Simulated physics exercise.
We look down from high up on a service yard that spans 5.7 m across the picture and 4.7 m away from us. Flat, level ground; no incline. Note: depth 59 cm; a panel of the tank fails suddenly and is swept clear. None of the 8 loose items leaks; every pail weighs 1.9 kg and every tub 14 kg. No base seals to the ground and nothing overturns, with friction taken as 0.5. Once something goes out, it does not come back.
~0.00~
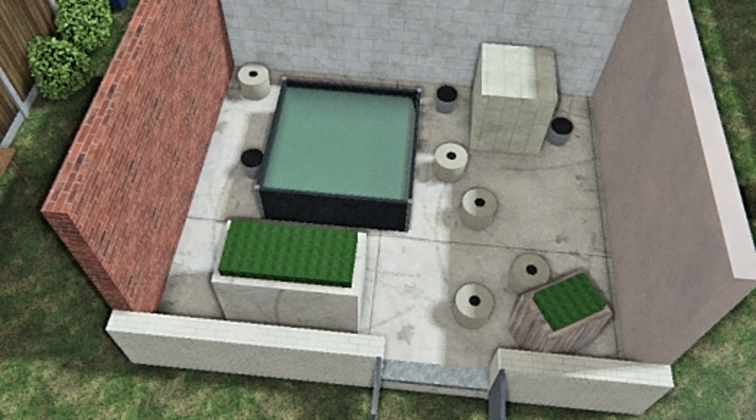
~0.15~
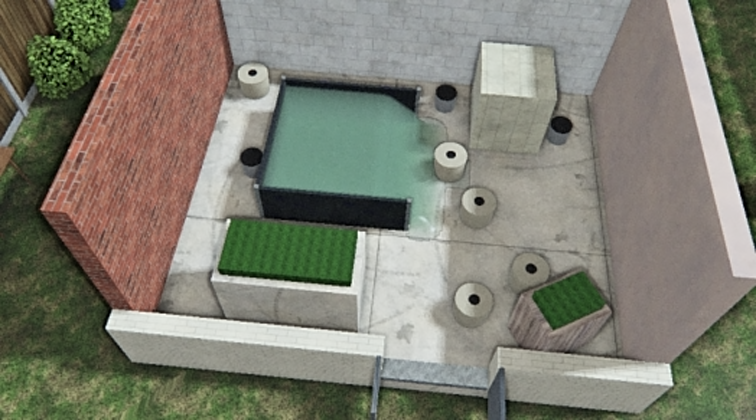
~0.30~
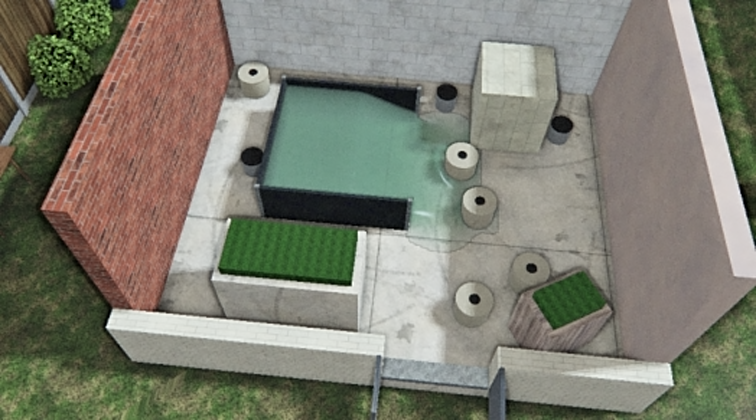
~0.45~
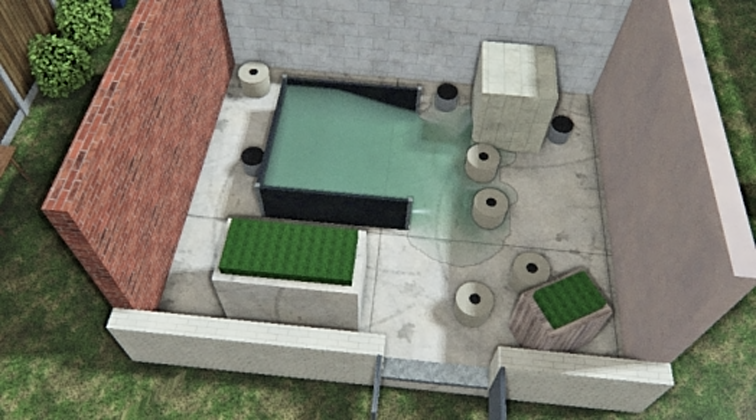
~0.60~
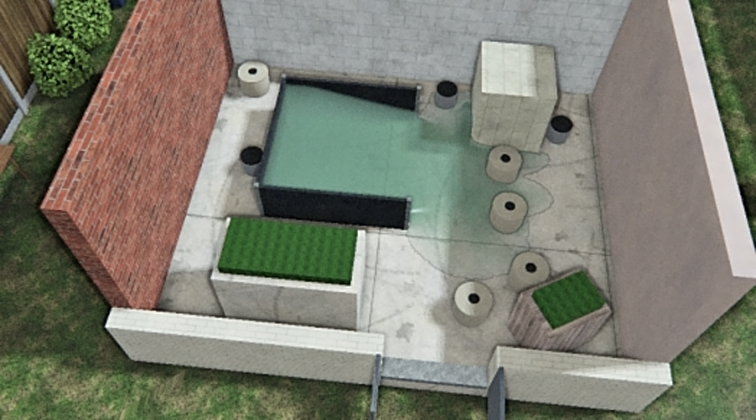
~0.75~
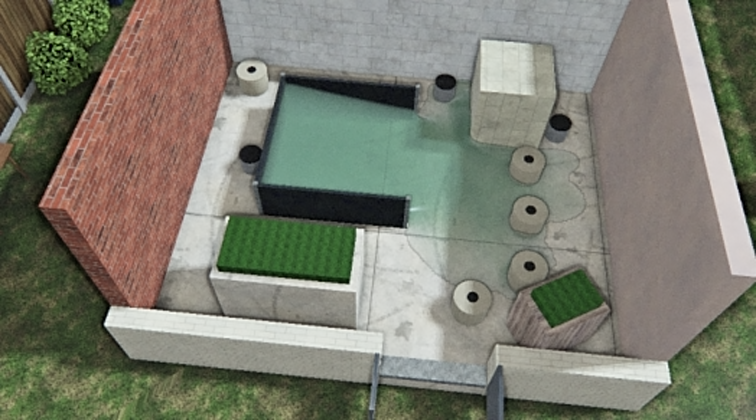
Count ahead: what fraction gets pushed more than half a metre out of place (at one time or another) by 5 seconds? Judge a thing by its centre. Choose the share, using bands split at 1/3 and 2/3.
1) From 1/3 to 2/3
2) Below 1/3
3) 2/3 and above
Option 3: 2/3 and above.
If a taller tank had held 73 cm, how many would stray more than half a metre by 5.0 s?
Count: 8.
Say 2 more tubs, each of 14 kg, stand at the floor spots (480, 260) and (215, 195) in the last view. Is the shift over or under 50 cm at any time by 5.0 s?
One by one I'd say farther than that and not that far.
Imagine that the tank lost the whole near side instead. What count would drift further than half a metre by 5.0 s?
That would give 5.
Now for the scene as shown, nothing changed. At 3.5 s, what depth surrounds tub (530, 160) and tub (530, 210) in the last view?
Roughly 21 and 37 cm.
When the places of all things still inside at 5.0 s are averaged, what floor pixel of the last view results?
The average lands around (395, 205).
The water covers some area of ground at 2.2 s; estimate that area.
I'd put it close to 16 m2.
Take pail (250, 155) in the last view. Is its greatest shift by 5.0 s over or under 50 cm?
Within it.
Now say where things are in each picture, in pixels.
In the first frame, a tub at (451, 156), on the bottom; a tub at (480, 203), on the bottom; water covers 3.6 m2; 0 of 8 have shifted.
In the second frame, a tub at (451, 155) rests on the ground; a tub at (479, 201), on the bottom; water covers 4.5 m2; 0 of 8 have shifted.
In the third frame, a tub at (462, 155) rests on the ground, 15 cm from its start; a tub at (480, 201), on the bottom; water covers 5.4 m2; 1 of 8 have shifted.
In the fourth frame, a tub at (484, 157), on the bottom, 44 cm from its start; a tub at (491, 203), on the bottom, 15 cm from its start; 6.3 m2 under water; 2 of 8 have shifted.
In the fifth frame, a tub at (505, 159), on the bottom, 76 cm from its start; a tub at (510, 206) rests on the ground, 41 cm from its start; 7.4 m2 under water; 3 of 8 have shifted.
In the sixth frame, a tub at (529, 160) rests on the ground, 109 cm from its start; a tub at (531, 210), on the bottom, 70 cm from its start; water covers 8.8 m2; 3 of 8 have shifted.
After 1.1 s 2 of 8 are over 50 cm from their spots; 2 afloat.
After 2.2 s 3 of 8 are over 50 cm from their spots; 4 afloat.
After 3.5 s 5 of 8 are over 50 cm from their spots; 6 afloat.
After 5.0 s 7 of 8 are over 50 cm from their spots, and 7 have been at some point; 4 afloat.
